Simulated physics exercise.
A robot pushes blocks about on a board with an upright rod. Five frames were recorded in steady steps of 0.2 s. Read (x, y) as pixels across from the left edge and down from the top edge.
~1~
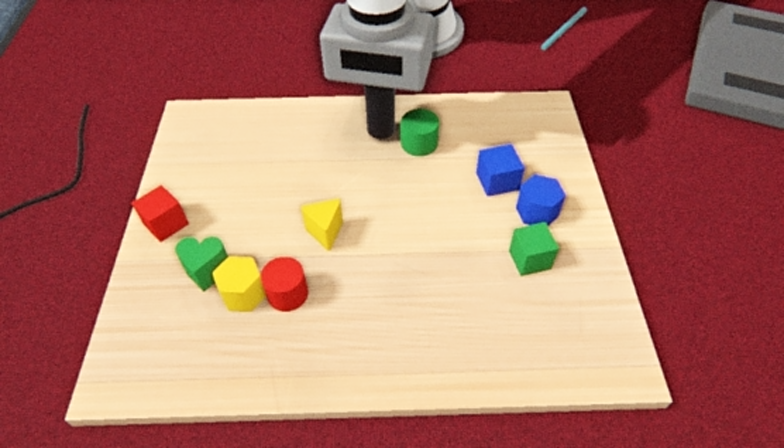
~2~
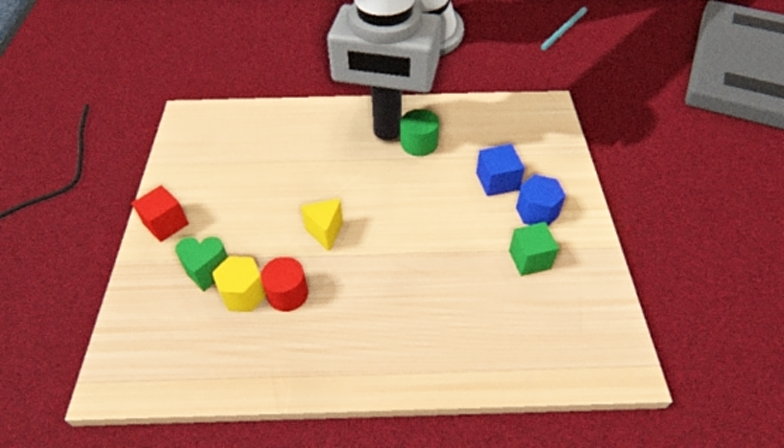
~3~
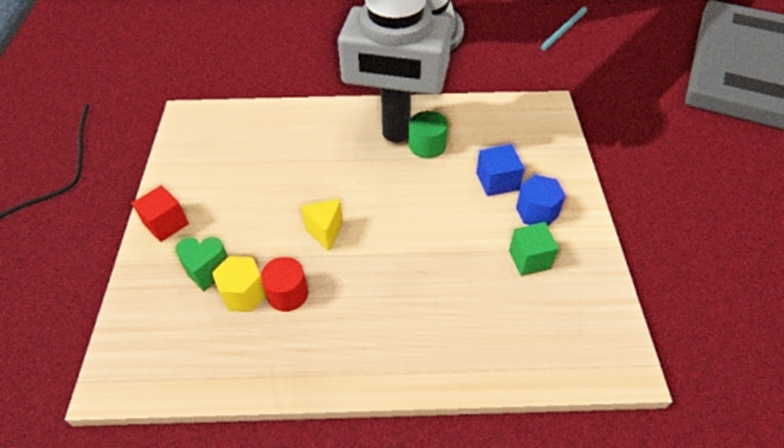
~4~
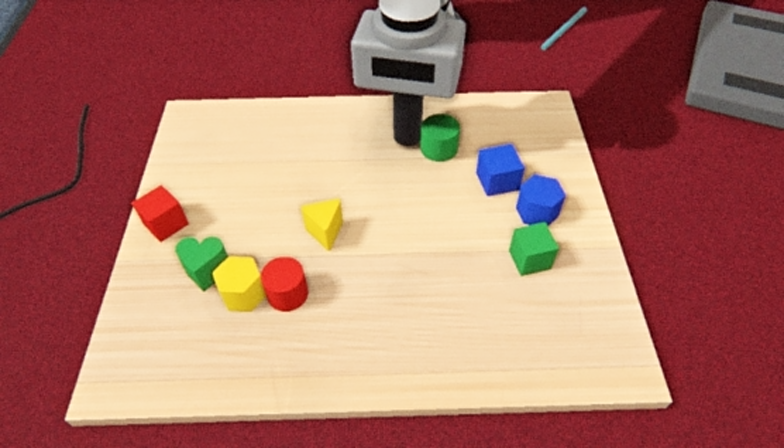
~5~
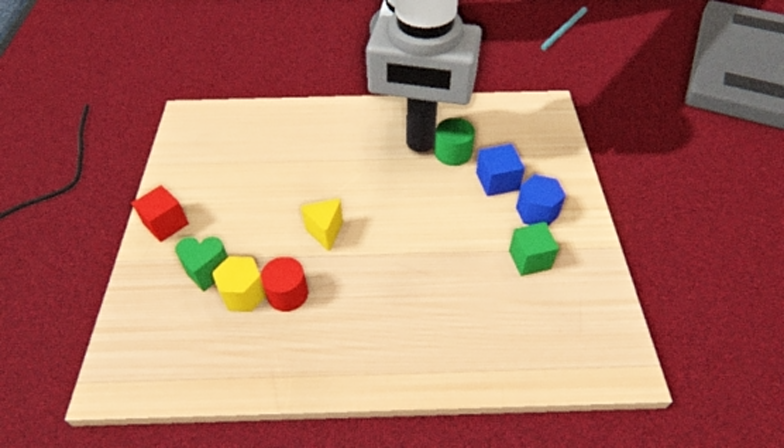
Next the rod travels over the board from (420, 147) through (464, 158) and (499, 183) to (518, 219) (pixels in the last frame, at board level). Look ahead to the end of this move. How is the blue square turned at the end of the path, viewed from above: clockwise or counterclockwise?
It turns round anticlockwise.
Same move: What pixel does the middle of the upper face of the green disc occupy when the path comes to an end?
In the picture, that point is around (521, 136).
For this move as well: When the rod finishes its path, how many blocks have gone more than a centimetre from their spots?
Three or more shift.
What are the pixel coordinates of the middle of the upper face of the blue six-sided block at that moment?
My estimate: (599, 222).
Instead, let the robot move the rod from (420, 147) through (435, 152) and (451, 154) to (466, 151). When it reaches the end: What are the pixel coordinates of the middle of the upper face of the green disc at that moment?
The centre of its top face lies at (504, 132).
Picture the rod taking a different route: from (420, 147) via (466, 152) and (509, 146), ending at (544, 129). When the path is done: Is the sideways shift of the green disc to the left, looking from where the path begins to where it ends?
The answer is no.
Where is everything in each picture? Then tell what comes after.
Lower end of the rod (381, 130), tops of blocks, green disc (420, 121), blue square (502, 159), green square (536, 238), blue six-sided block (544, 190), in the first picture.
Rod (387, 131), blocks as before, in the second picture.
Rod (396, 133), green disc (429, 123), in the third picture.
Rod (408, 137), green disc (441, 126), in the fourth picture.
Rod (421, 143), green disc (456, 130), blue square (502, 159), green square (536, 238), blue six-sided block (544, 190), in the fifth picture.
The first path, step by step. One third of the way, rod (466, 154); green disc (504, 135); blue square (506, 163).
Two thirds of the way, rod (500, 179); green disc (521, 136); blue square (528, 181), turned 20° anticlockwise; blue six-sided block (563, 201).
At the end, rod (519, 215); green disc (521, 136); blue square (556, 214), turned 50° anticlockwise; green square (536, 242); blue six-sided block (599, 222), turned 20° anticlockwise.
